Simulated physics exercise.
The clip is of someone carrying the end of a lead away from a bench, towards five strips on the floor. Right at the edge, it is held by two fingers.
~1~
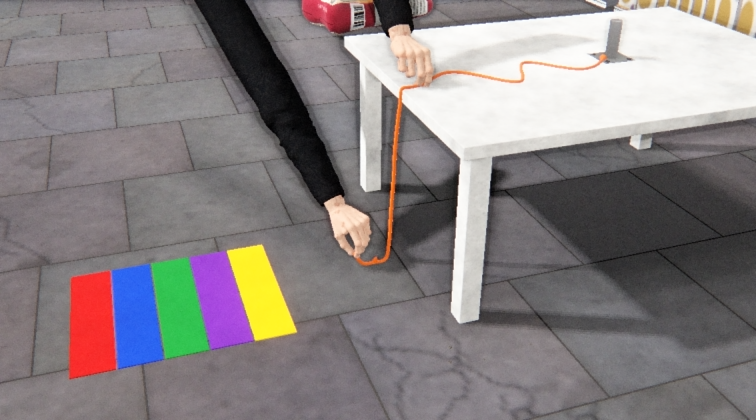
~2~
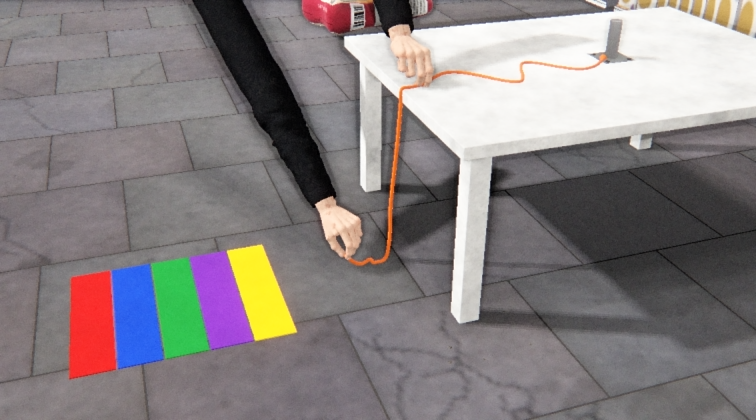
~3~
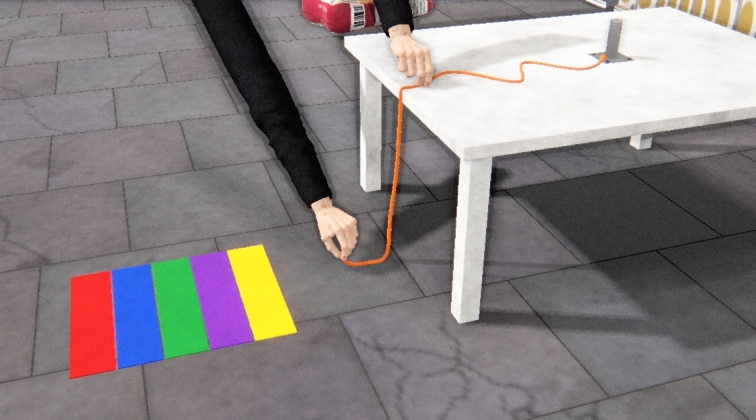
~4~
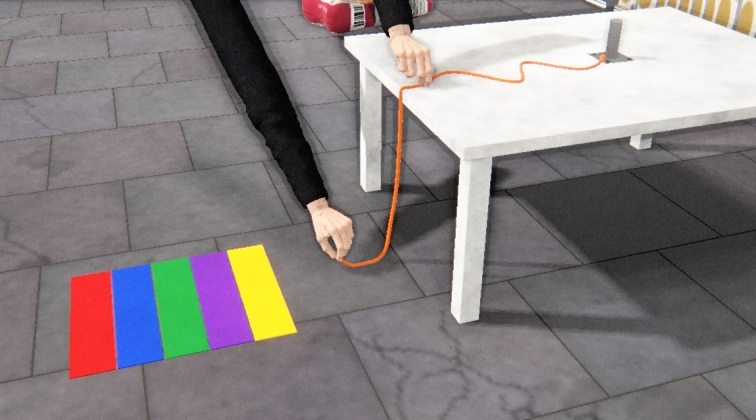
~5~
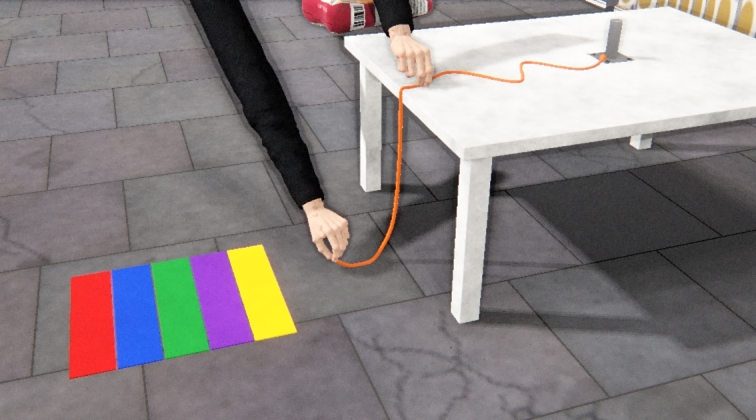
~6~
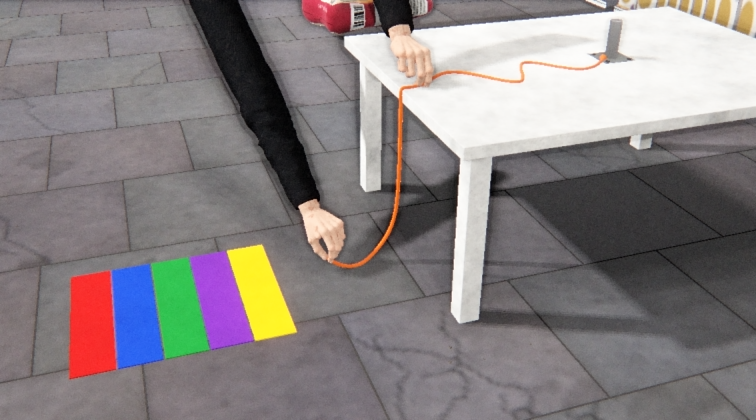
Hand drawing the end of an orange cord slowly left near the floor while another pins it at the white table's edge.
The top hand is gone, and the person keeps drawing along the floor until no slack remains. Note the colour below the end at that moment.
Colour below: Blue.
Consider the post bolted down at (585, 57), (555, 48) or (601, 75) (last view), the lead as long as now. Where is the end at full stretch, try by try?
First (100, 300), then (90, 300), then (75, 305).
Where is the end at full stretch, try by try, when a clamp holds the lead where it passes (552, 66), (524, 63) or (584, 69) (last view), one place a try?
The pixel places are (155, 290), (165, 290) and (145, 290), one per try.
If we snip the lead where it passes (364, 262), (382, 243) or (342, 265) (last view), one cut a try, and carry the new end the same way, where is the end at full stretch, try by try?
I'd expect it near (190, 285) on the first try, near (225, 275) on the second and near (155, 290) on the third.
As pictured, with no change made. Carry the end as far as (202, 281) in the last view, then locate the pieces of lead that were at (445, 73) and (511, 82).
One lands at (397, 105), the other at (451, 80).
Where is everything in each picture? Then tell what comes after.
In the first frame, end (354, 254); yellow (270, 318); purple (227, 326); green (184, 335); blue (139, 344); red (92, 353).
In the second frame, end (345, 255); lead through (589, 68) (521, 67) (483, 76) (417, 86) (396, 159) (390, 237).
In the third frame, end (341, 256).
In the fourth frame, end (337, 257); lead through (589, 68) (521, 67) (483, 76) (417, 86) (399, 158) (388, 237).
In the fifth frame, end (333, 258).
In the sixth frame, end (328, 258); lead through (589, 68) (521, 67) (483, 76) (417, 86) (399, 158) (386, 236).
A little later, end near (202, 281); over purple.
Next, end near (158, 289); over green.
When it is tight, end near (131, 294); over blue. It gets as far as the blue strip.
